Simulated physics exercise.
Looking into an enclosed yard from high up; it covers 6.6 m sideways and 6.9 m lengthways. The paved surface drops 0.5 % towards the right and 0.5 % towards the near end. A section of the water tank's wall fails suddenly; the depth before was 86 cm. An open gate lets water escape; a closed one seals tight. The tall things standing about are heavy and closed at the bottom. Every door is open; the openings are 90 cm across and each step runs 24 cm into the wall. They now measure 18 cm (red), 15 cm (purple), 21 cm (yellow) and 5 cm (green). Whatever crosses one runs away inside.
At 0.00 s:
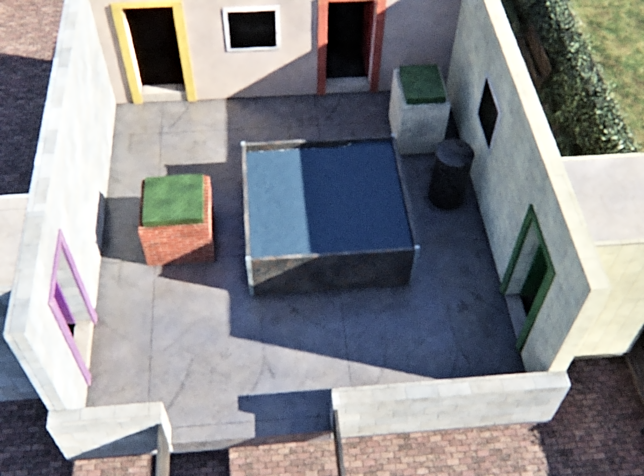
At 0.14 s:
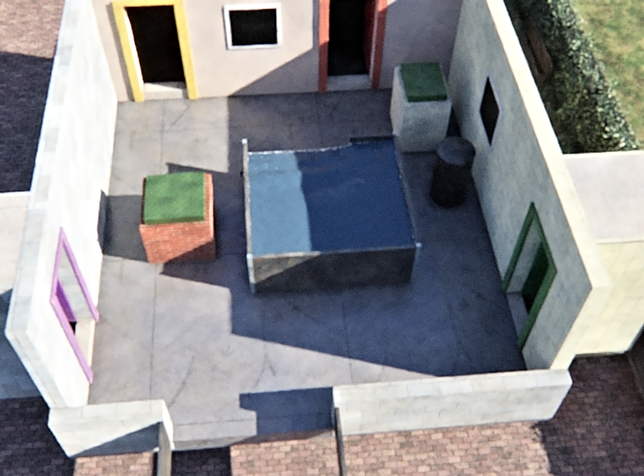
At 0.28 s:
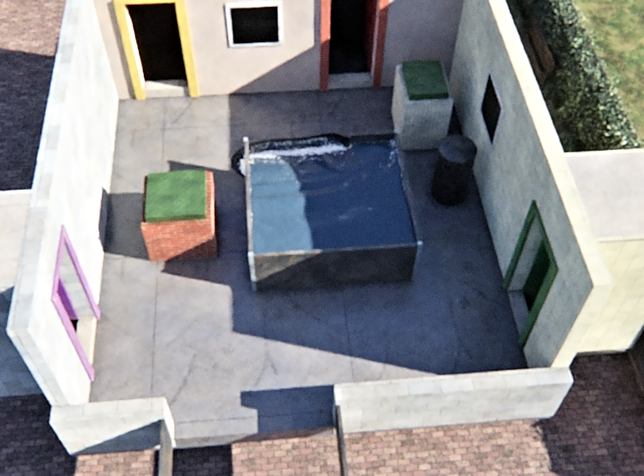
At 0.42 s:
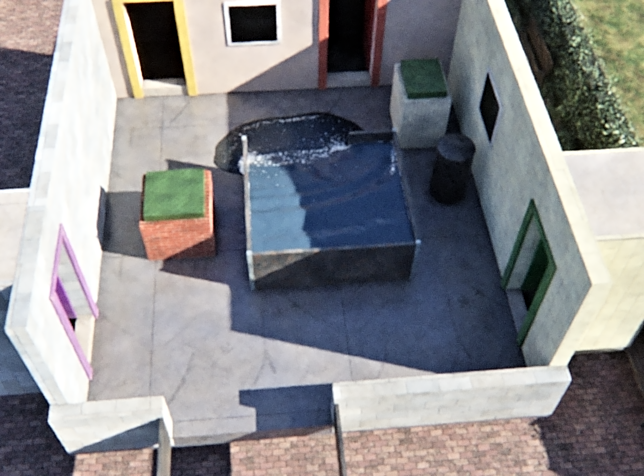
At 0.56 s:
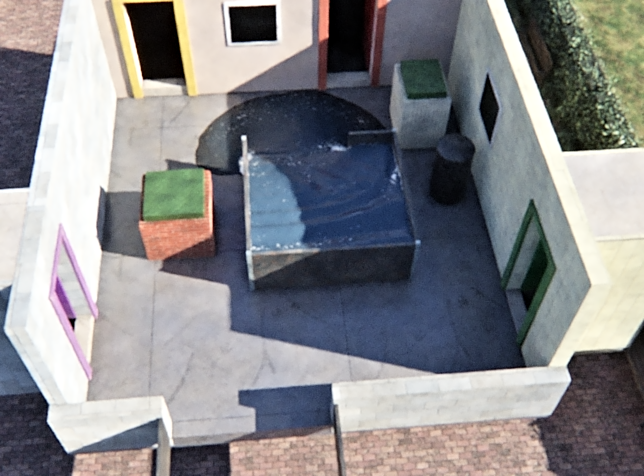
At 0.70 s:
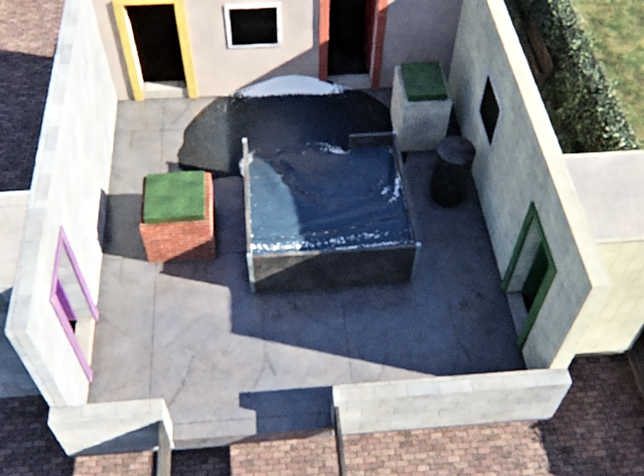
In a walled yard seen from above, water in a raised rectangular tank begins pouring out through the far side, spreading in a widening dark fan across the paving behind it while the tank's surface ripples and lowers slightly.
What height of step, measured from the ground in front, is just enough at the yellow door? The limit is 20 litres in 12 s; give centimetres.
At least 28 cm or so.
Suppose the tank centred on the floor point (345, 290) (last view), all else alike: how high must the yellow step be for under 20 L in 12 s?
Then roughly 29 cm.
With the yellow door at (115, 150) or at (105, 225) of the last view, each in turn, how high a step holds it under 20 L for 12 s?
About 32 and 12.5 cm.
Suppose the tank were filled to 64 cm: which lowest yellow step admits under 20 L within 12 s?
Then roughly 19 cm.
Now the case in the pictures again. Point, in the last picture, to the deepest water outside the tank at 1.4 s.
Near (274, 100).
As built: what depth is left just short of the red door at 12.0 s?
Roughly 11.5 cm deep.
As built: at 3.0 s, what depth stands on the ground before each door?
In cm: Red 28, purple 0, yellow 30, green 0.
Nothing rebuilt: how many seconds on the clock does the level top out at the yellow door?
Around 3.0 s.
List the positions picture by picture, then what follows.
Still water, 86 cm deep, in the water tank at (326, 197); the yellow door at (158, 61) is dry, in the first frame.
The front is at a hidden place, 0.3 m from the gap on the far side; 0.5 m2 of floor is wet, 86 cm left at the back, in the second frame.
Water pours out on the far side and has run 0.9 m, to a hidden place; about 15 cm deep outside, 86 cm at the back, in the third frame.
Water pours out on the far side and has run 1.5 m, to (315, 115); about 13 cm deep outside, 86 cm at the back, in the fourth frame.
Water pours out on the far side and has run 2.1 m, to (306, 92); about 9 cm deep outside, 83 cm at the back, in the fifth frame.
The front is at (327, 83), 2.3 m from the gap on the far side; 7.5 m2 of floor is wet, 74 cm left at the back; the yellow door at (159, 57), 3.3 m from the gap, is still 0.9 m from the nearest water, in the sixth frame.
After 1.4 s water covers 25 % of the floor, deepest (59 cm) near (274, 100); 18 cm at the yellow door, 0 litres in over its 21 cm step.
After 3.0 s water covers 45 % of the floor, deepest (48 cm) near (118, 101); 30 cm at the yellow door, 16 litres in over its 21 cm step.
After 12.0 s water covers 100 % of the floor, deepest (14 cm) near (384, 408); 9 cm at the yellow door, 66 litres in over its 21 cm step.
At the yellow door as built, the water arrived by 1.1 s and peaked near 30 cm at 3.0 s.
With a step of 25.5 cm, 32 litres would have come in within the 12 s; with 34.5 cm, 7 litres. So under 20 litres takes about 28 cm.
